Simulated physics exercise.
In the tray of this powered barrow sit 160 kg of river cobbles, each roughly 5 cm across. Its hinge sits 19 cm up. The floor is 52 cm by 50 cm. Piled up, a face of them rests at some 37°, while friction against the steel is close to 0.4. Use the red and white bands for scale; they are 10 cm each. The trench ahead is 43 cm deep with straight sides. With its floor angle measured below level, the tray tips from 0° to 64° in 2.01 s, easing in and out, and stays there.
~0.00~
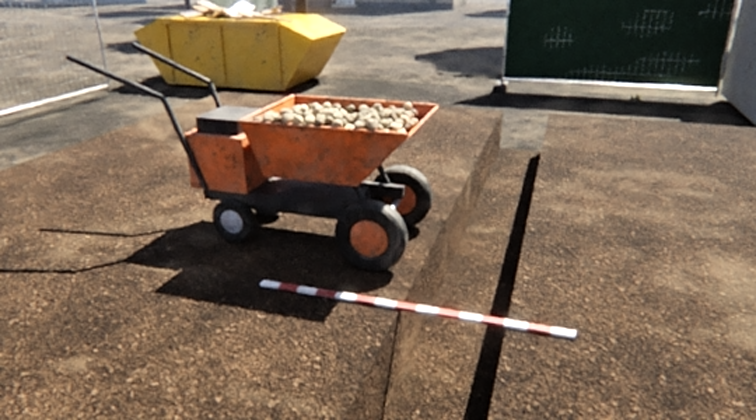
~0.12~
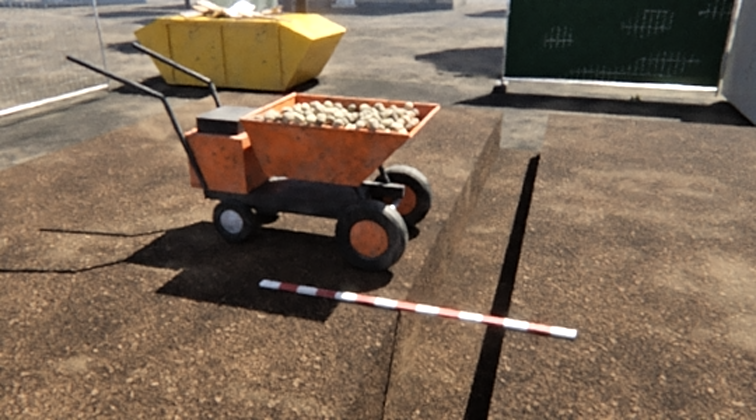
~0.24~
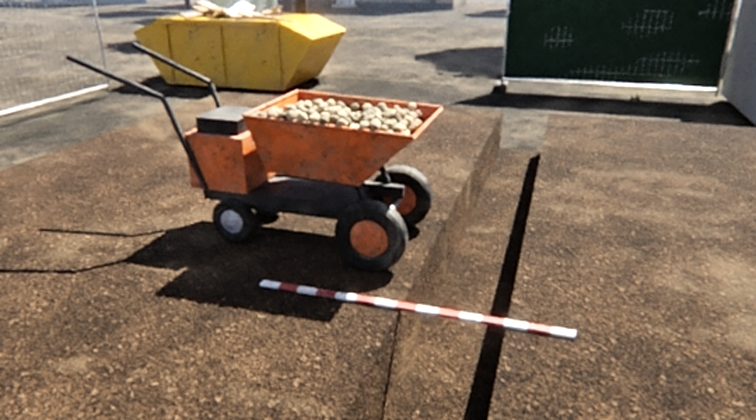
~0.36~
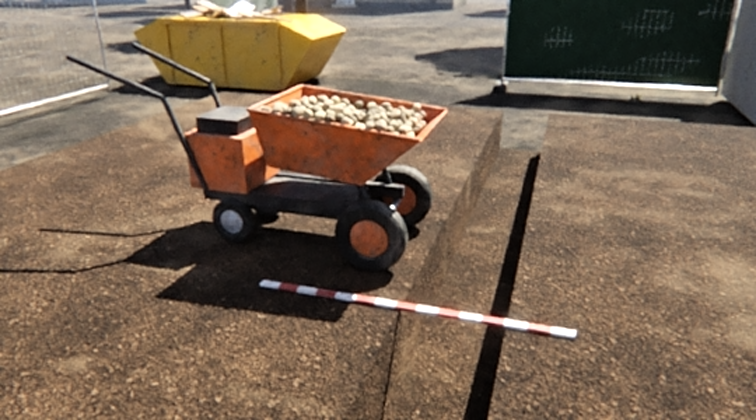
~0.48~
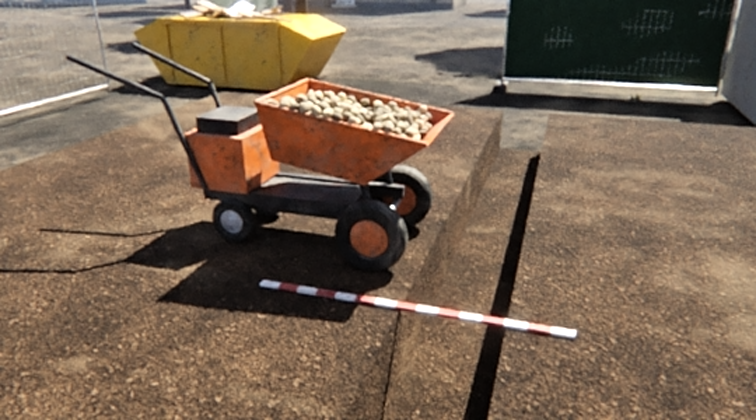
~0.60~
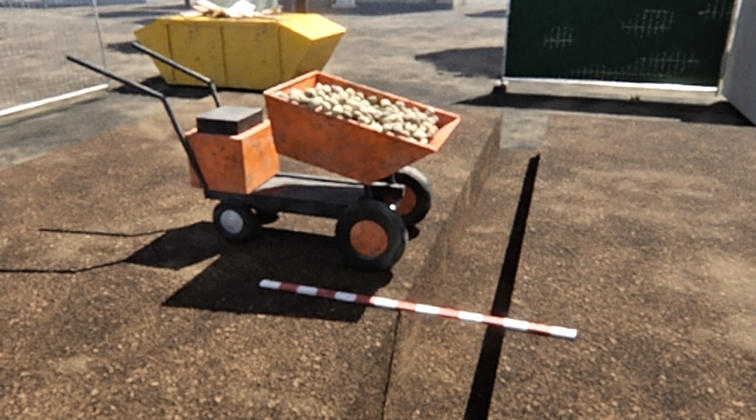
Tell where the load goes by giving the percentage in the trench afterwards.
About 51 per cent of the load is in the trench.
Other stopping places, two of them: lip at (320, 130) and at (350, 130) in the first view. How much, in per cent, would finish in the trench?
Near 100 and near 100 percent.
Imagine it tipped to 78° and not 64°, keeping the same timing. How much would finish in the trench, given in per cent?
Then about 50 per cent.
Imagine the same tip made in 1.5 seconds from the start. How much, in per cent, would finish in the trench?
Probably about 50 in a hundred.
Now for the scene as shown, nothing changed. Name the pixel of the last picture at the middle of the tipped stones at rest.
Around (510, 308).
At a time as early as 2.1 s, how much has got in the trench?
About 15 per cent by then.
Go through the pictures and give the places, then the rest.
In the first frame, the tray is at 0°, its lip at (409, 135); the top of the load is at (380, 114).
The second frame shows lip at (410, 136), floor tilted 1°, highest stones at (372, 113); the stones move at 0.1 m/s on average.
The third frame shows lip at (414, 138), floor tilted 3°, highest stones at (342, 109); the stones move at 0.2 m/s on average.
The fourth frame shows lip at (419, 141), floor tilted 5°, highest stones at (318, 103); the stones move at 0.3 m/s on average.
The fifth frame shows lip at (427, 145), floor tilted 9°, highest stones at (323, 98); the stones move at 0.3 m/s on average.
In the sixth frame, the tray is at 14°, its lip at (435, 151); the top of the load is at (322, 94); the stones move at 0.4 m/s on average.
After 1.5 s the floor is at 54°; 99 % in the tray, 1 % in the trench; the foremost stones are at (505, 222).
After 2.1 s the floor is at 64°; 52 % in the tray, 15 % in the trench, 33 % past the trench; the foremost stones are at (622, 279).
After 2.5 s the floor is at 64°; 27 % in the tray, 25 % in the trench, 49 % past the trench; the foremost stones are at (689, 300).
After 4.4 s the floor is at 64°; 0 % in the tray, 51 % in the trench, 49 % past the trench; the foremost stones are at (728, 303).
